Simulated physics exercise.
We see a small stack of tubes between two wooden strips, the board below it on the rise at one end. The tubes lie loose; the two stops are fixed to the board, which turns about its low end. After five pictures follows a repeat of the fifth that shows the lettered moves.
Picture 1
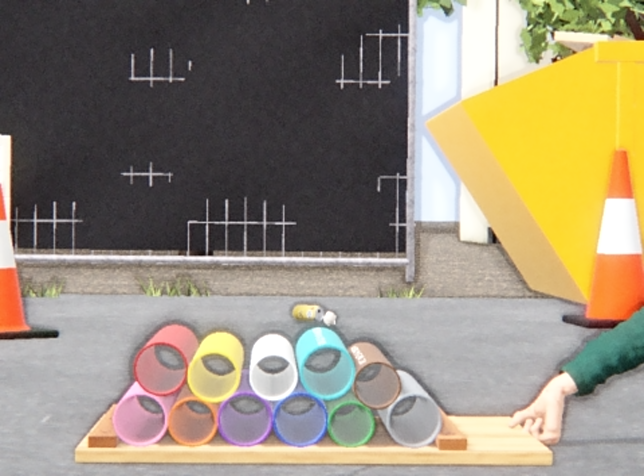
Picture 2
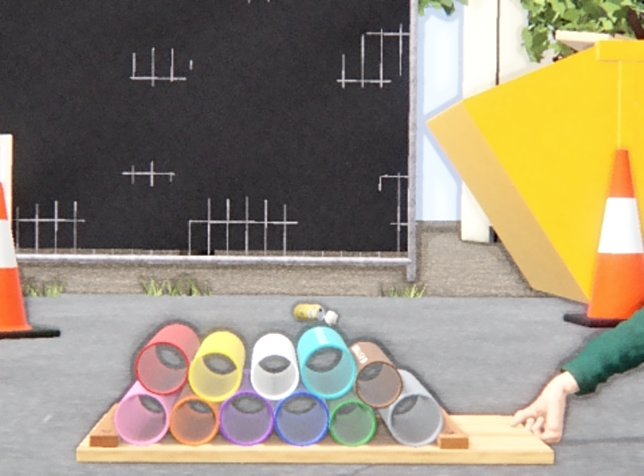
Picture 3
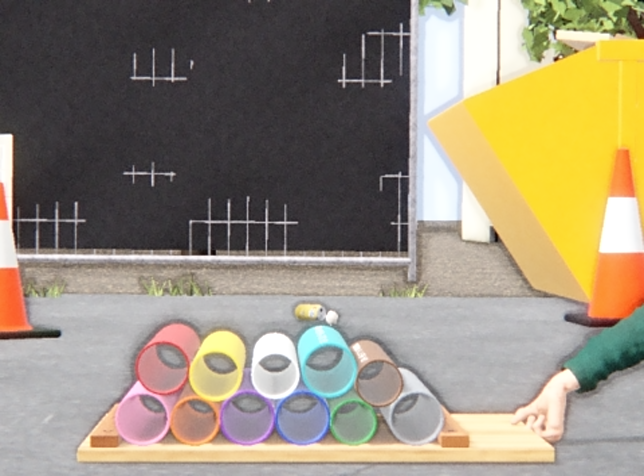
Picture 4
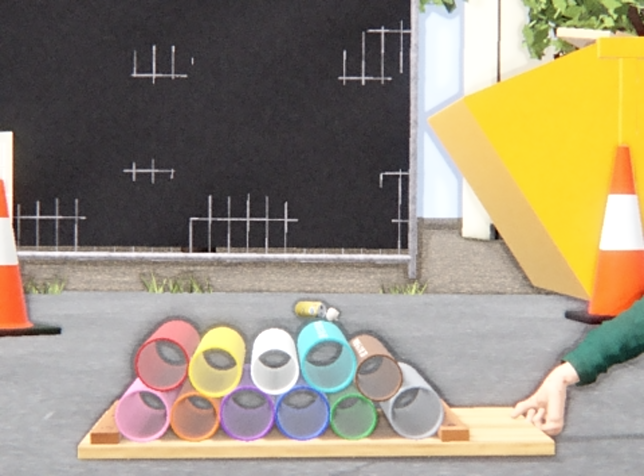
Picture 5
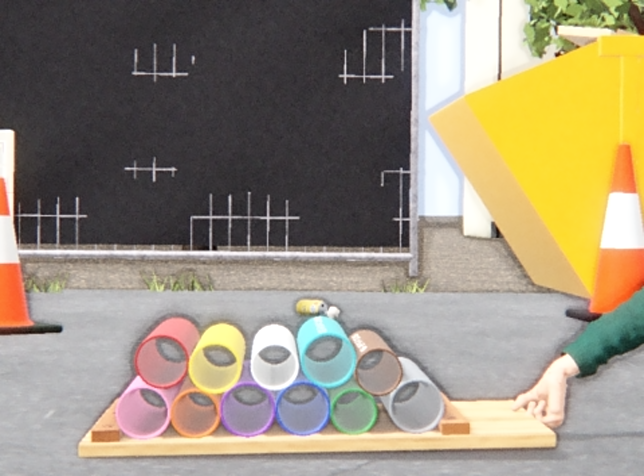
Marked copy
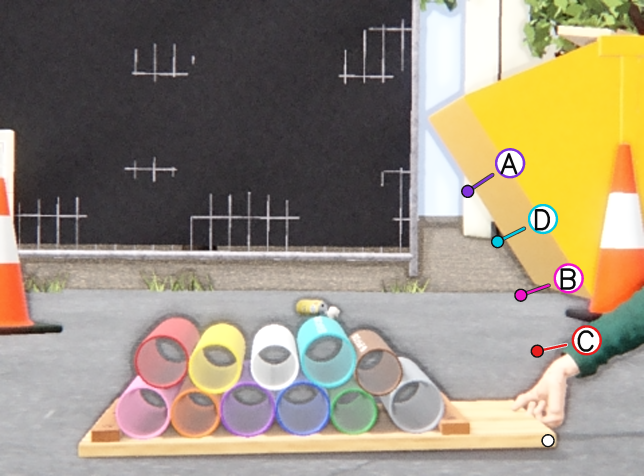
On a grey paved lot, seen level from the front, a black panel with white line marks stands behind, flanked by orange-and-white cones, with a yellow angular shape at right. Coloured tubes lie in two rows between wooden strips on a pale board, red, yellow, white, cyan and brown above, pink to grey below. A green-sleeved hand grips the board's right end, which rises very slightly, the tubes barely shifting with it.
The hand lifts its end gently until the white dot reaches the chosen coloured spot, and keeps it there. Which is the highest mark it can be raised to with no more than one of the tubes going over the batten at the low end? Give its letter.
Raise it to B.
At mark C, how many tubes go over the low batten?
It comes to none.
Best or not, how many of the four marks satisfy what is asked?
Two of them.
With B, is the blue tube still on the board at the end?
The blue tube: Yes.
On the marked copy, A at (468, 191); B at (521, 295); C at (537, 351); D at (498, 242); the white dot at (548, 441).
Taking B. A third of the way, board at 14°.
Two thirds of the way, board at 20°.
When it is over, board at 20°, none over the low batten.
As for the rest, A eleven over the low batten; C none over the low batten; D five over the low batten.
